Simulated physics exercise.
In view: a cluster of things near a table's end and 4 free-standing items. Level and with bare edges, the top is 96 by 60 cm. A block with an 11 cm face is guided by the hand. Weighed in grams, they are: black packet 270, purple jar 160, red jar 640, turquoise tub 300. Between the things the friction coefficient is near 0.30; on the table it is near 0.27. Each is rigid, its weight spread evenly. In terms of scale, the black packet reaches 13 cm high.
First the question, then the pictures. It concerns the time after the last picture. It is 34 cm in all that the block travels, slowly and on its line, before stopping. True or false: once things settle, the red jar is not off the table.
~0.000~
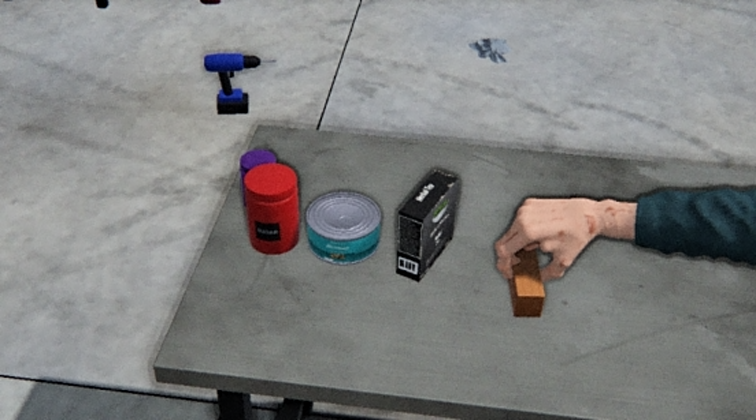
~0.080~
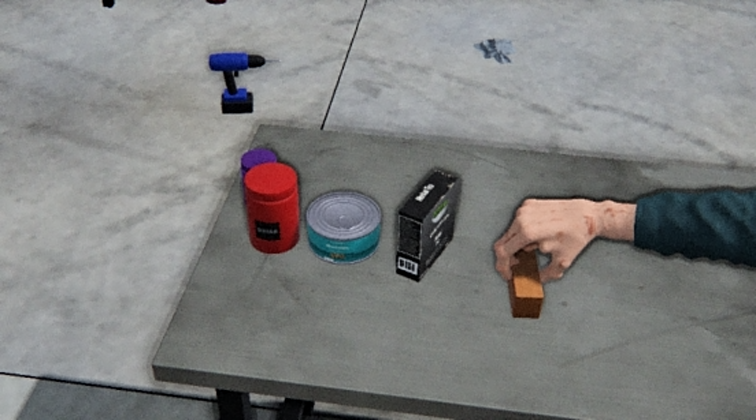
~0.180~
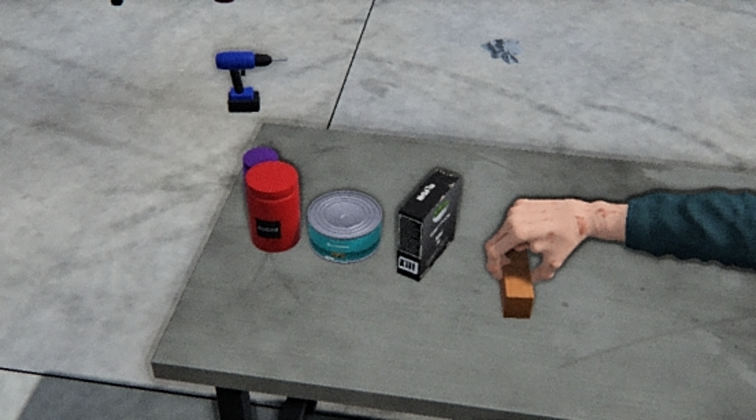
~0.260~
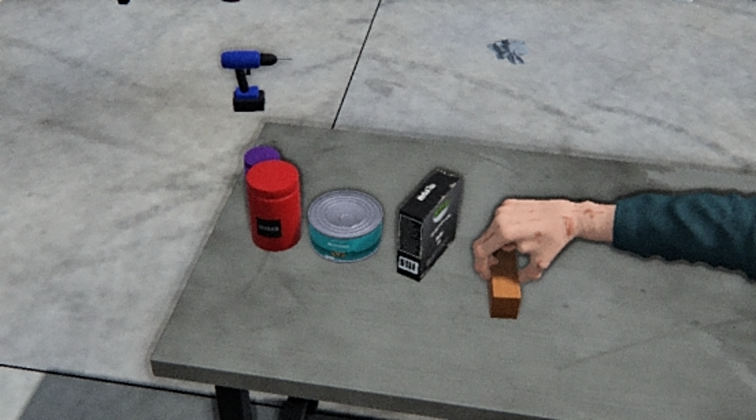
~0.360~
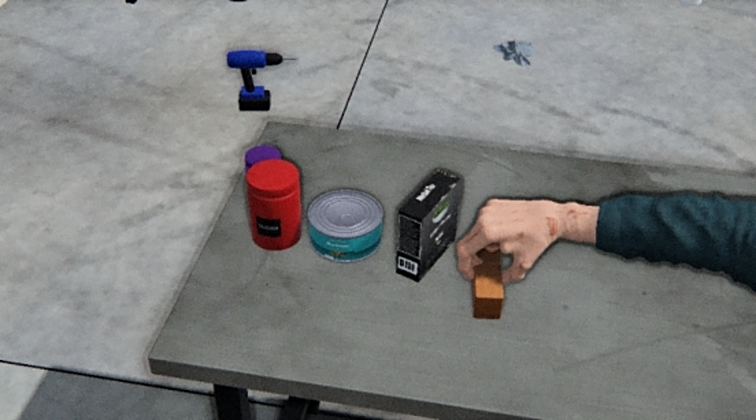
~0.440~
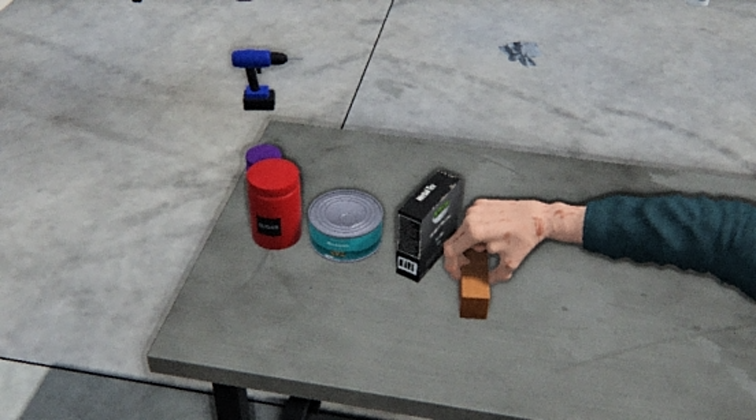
True, the red jar is still in its place.
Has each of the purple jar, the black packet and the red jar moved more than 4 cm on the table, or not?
First, the purple jar stays in its position; second, the black packet is moved away; third, the red jar stays in its position.
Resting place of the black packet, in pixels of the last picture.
Look near (390, 211) and you'll find it.
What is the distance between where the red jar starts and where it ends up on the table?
About 0 cm.
By 0.74 s, pusher on by 14 cm; black packet 2 cm from its spot.
By 0.94 s, pusher on by 19 cm; black packet 5 cm from its spot; turquoise tub 2 cm from its spot.
By 1.24 s, pusher on by 26 cm; black packet 7 cm from its spot; turquoise tub 4 cm from its spot.
When it is over (2.0 s), not toppled but over 4 cm from the start, black packet and turquoise tub; the other 2 within 4 cm of the start. End places, in pixels of the last picture, red jar near (273, 205).
